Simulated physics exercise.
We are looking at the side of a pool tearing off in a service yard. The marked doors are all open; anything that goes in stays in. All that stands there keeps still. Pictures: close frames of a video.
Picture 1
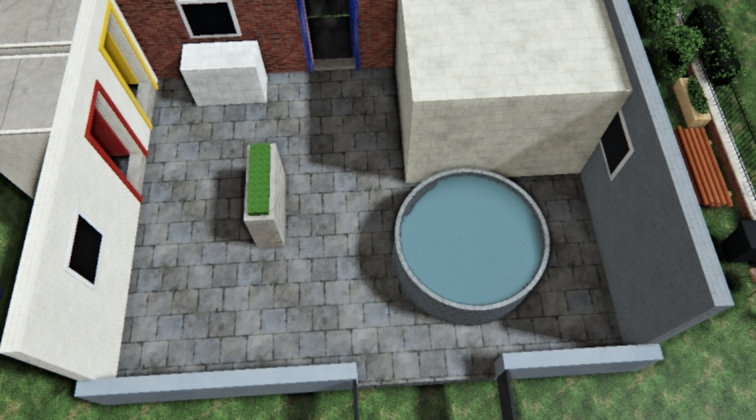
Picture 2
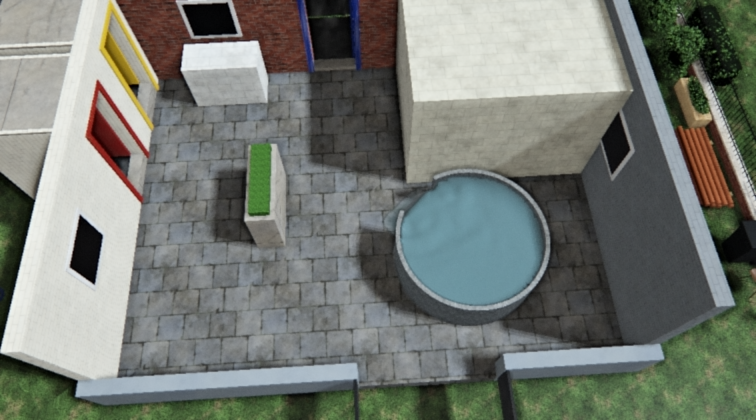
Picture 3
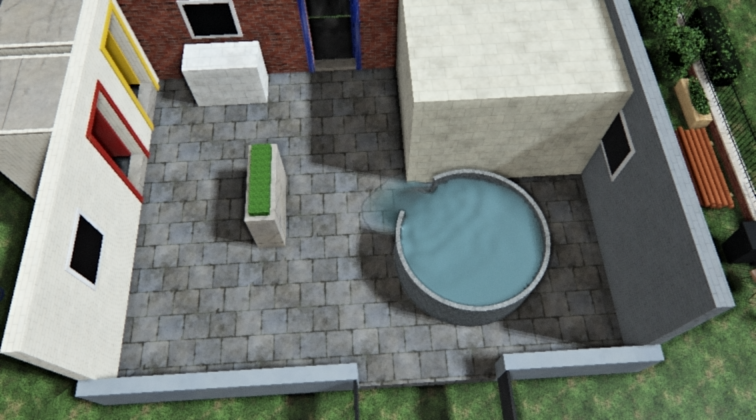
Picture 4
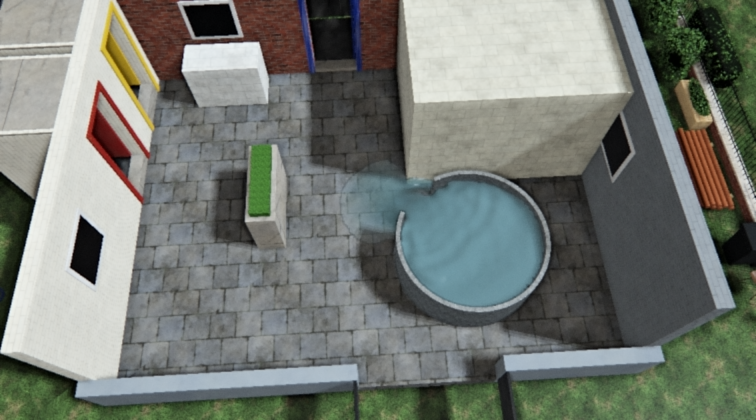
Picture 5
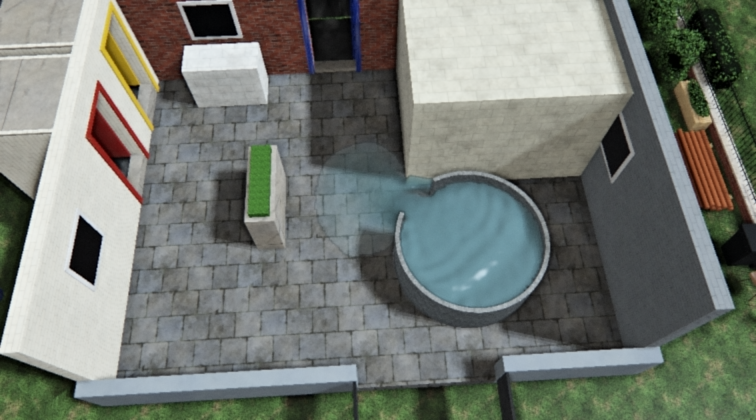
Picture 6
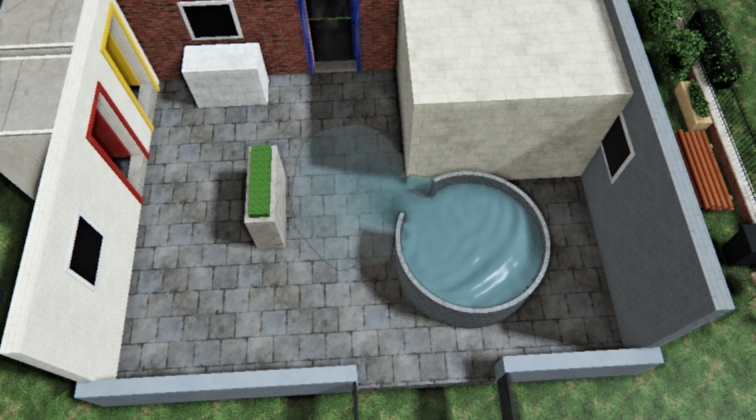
In a paved yard, a round tank's side opens and water spreads left across the paving.
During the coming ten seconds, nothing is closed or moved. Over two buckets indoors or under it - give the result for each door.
As I see it, blue door: Overshoots; yellow door: Does not overshoot; red door: Does not overshoot.
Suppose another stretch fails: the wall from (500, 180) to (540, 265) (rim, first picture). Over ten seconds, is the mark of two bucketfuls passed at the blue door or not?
I reckon the blue one doesn't reach it.
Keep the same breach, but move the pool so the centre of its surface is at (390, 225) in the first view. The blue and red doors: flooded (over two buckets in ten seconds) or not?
In short: The blue door lets more in; the red door is under.
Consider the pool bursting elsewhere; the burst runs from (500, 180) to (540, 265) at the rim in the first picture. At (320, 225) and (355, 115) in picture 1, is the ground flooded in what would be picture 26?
As listed: Submerged, unflooded.
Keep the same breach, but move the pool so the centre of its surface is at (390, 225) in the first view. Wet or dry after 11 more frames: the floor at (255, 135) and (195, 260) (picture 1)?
Note - point 1 drenched; point 2 still bare.
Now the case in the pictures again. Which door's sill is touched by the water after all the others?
That would be the one in red.
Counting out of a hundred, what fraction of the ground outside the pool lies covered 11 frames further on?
I'd put it at roughly 45 per cent.
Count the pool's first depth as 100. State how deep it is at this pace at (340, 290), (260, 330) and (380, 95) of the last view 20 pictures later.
2, 2 and 6 in a hundred, in turn.
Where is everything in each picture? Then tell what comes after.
Still water in the round tank at (471, 237), in the first picture.
The front is at a hidden place, out from the gap on the round tank's far side, in the second picture.
Water pours out on the round tank's far side and has run to (366, 207), in the third picture.
Water pours out on the round tank's far side and has run to (350, 184), in the fourth picture.
Water pours out on the round tank's far side and has run to (327, 165), in the fifth picture.
Water pours out on the round tank's far side and has run to (306, 146), in the sixth picture.
A moment on, water covers 35 % of the floor; the blue door wet at the sill, nothing in, the yellow door not reached, the red door not reached.
Next, water covers 45 % of the floor; the blue door over two buckets in, the yellow door wet at the sill, nothing in, the red door not reached.
Then, water covers 65 % of the floor; the blue door far over two buckets in, the yellow door under two buckets in, the red door wet at the sill, nothing in.
Later, water covers 95 % of the floor; the blue door far over two buckets in, the yellow door under two buckets in, the red door wet at the sill, nothing in.
In the end, water covers 100 % of the floor; the blue door far over two buckets in, the yellow door under two buckets in, the red door wet at the sill, nothing in.
